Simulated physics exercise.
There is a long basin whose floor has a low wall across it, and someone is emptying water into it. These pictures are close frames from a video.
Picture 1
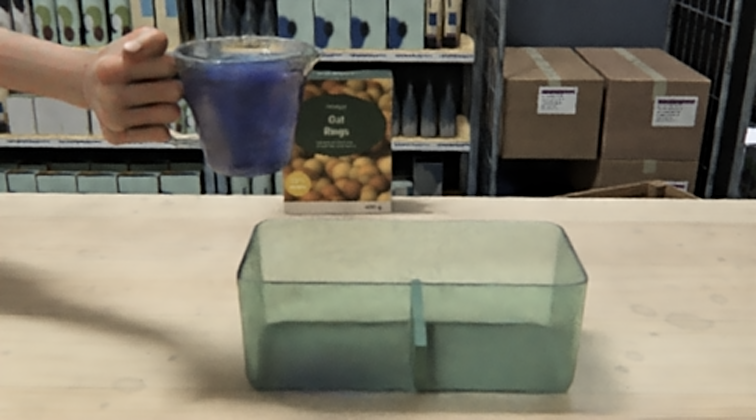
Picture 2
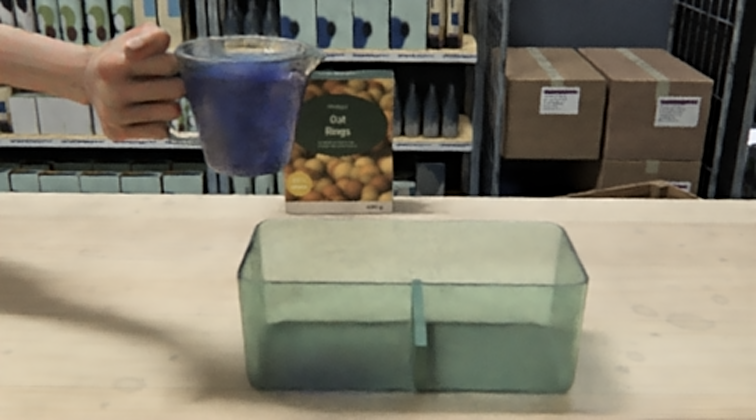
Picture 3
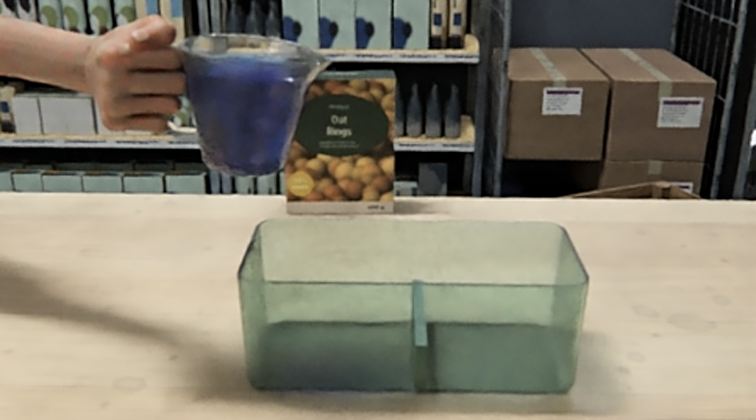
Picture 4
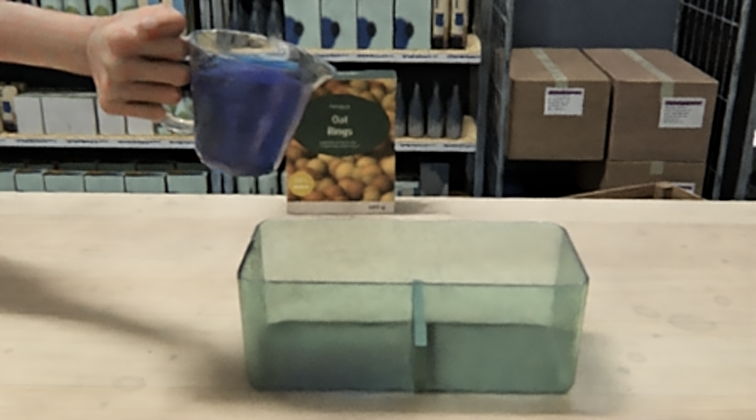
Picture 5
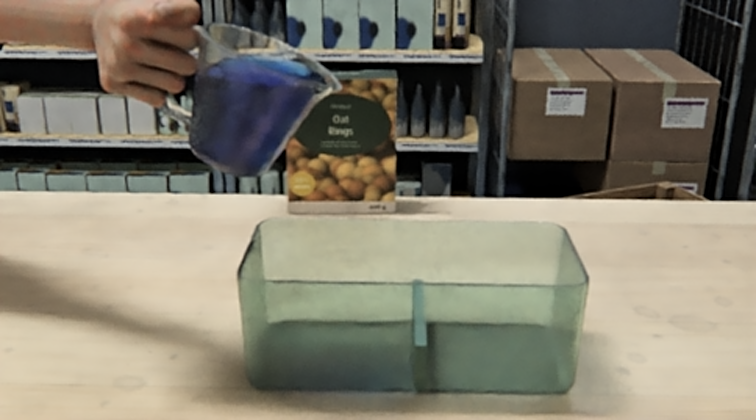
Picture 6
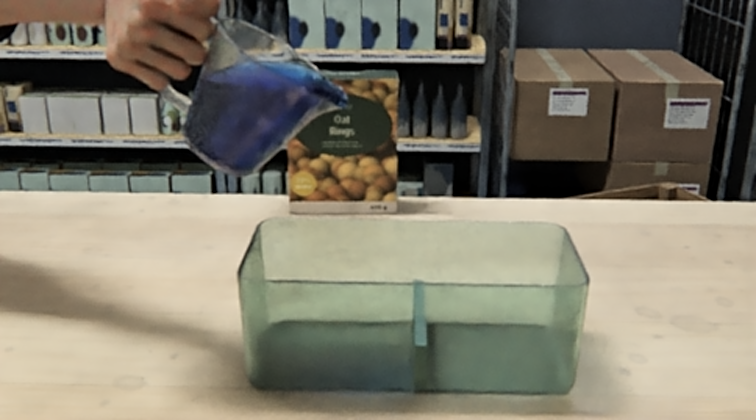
On a pale tabletop before stocked shelves and cardboard boxes, a hand holds a clear jug of blue liquid above a long greenish basin with a low dividing wall, then gradually tilts the jug rightward, its spout lowering.
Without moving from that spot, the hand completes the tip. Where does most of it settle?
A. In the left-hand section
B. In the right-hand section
The answer is A.
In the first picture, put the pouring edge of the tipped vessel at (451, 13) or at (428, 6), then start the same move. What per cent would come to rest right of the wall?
85 %, then 85 %.
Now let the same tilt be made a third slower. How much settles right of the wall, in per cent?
I'd say roughly 15 in every hundred ends up there.
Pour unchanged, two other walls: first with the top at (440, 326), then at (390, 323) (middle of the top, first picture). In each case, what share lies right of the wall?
My guess is some 15 percent the first time and some 40 percent the second.
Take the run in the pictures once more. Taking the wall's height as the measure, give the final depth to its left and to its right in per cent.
Once it is still, the left part shows 50 per cent and the right part 10.
A moment on, the tilt is 98° and 37 per cent is still to pour, 29 is left of the wall and 5 right of it.
Next, the tilt is 109° and 3 per cent is still to pour, 81 is left of the wall and 6 right of it.
Then the tilt is 109° and 0 per cent is still to pour, 85 is left of the wall and 11 right of it.
Later the tilt is 109° and 0 per cent is still to pour, 85 is left of the wall and 11 right of it.
At rest 85 per cent lies left of the wall, 12 right of it and 4 outside.
